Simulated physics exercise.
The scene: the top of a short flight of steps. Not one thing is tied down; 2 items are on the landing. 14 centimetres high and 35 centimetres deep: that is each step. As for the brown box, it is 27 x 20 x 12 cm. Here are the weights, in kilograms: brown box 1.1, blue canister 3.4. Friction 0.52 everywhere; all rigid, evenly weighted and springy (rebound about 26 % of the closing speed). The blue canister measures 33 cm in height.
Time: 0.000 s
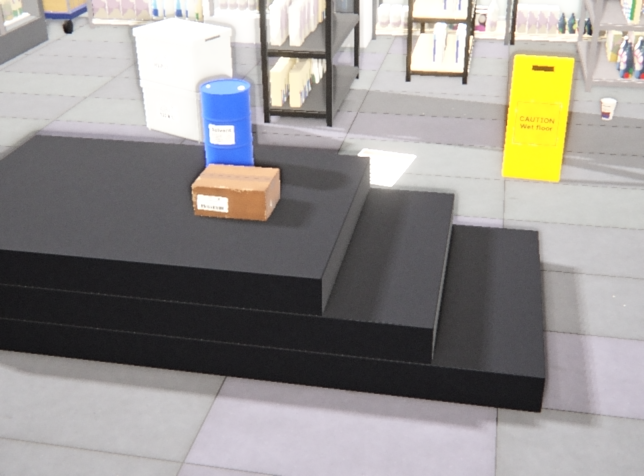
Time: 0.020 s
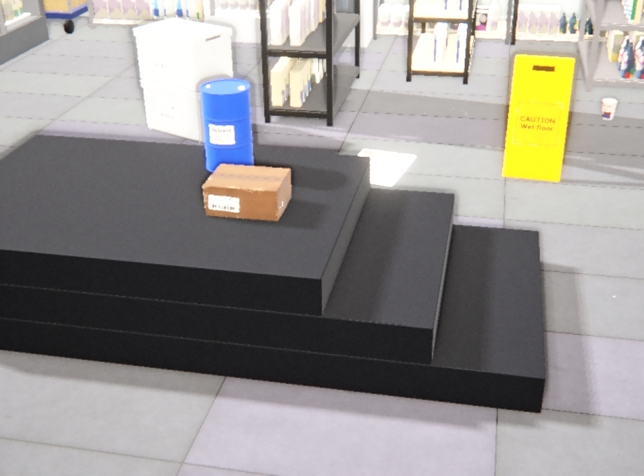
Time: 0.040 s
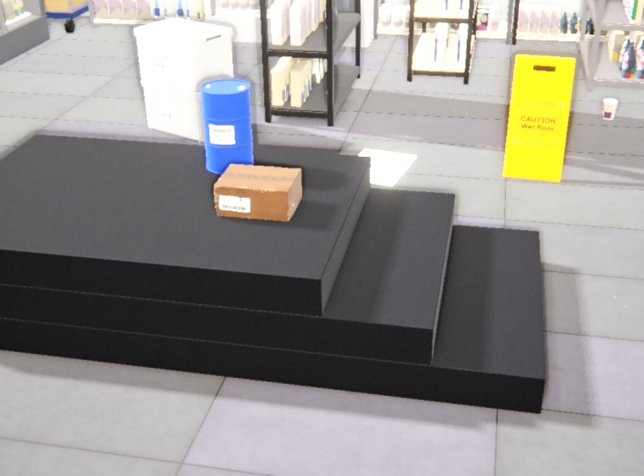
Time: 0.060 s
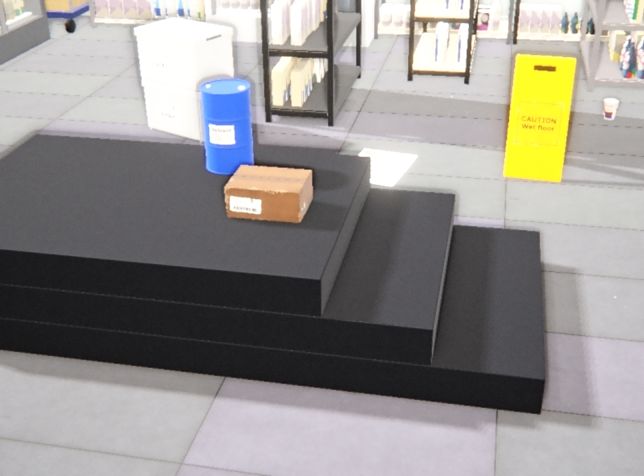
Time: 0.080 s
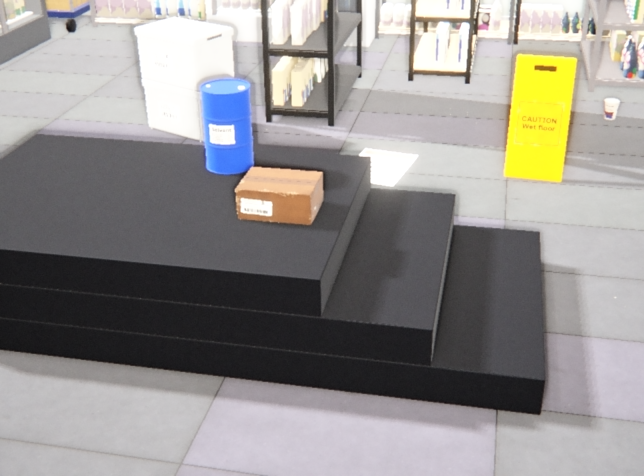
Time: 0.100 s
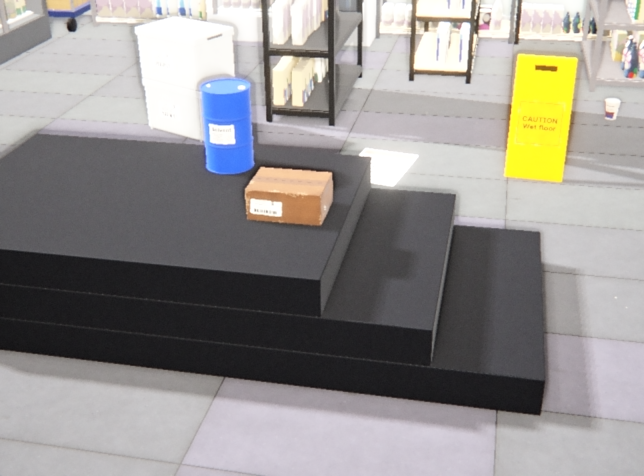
A brown cardboard box sits on the broad top landing of a short flight of black steps, seen from above in a bright, shop-like room with a pale tiled floor. A blue canister stands just behind it, with a white block and stocked shelves beyond and a yellow caution sign at right. The box slides steadily rightward across the landing, while the canister and camera stay still.
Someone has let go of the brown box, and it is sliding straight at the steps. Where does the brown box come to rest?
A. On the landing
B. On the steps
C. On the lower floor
Answer: B.
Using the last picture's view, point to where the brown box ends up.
Near (382, 222).
By 0.20 s, edge 6 cm ahead; brown box near (330, 199).
By 0.30 s, 4 cm past the top edge and 0 cm lower; brown box near (358, 202).
By 0.40 s, 12 cm past the top edge and 6 cm lower; brown box near (380, 218).
When it is over (1.0 s), 12 cm past the top edge and 7 cm lower; blue canister within 12 cm of the start. End places, in pixels of the last picture, brown box near (382, 223).
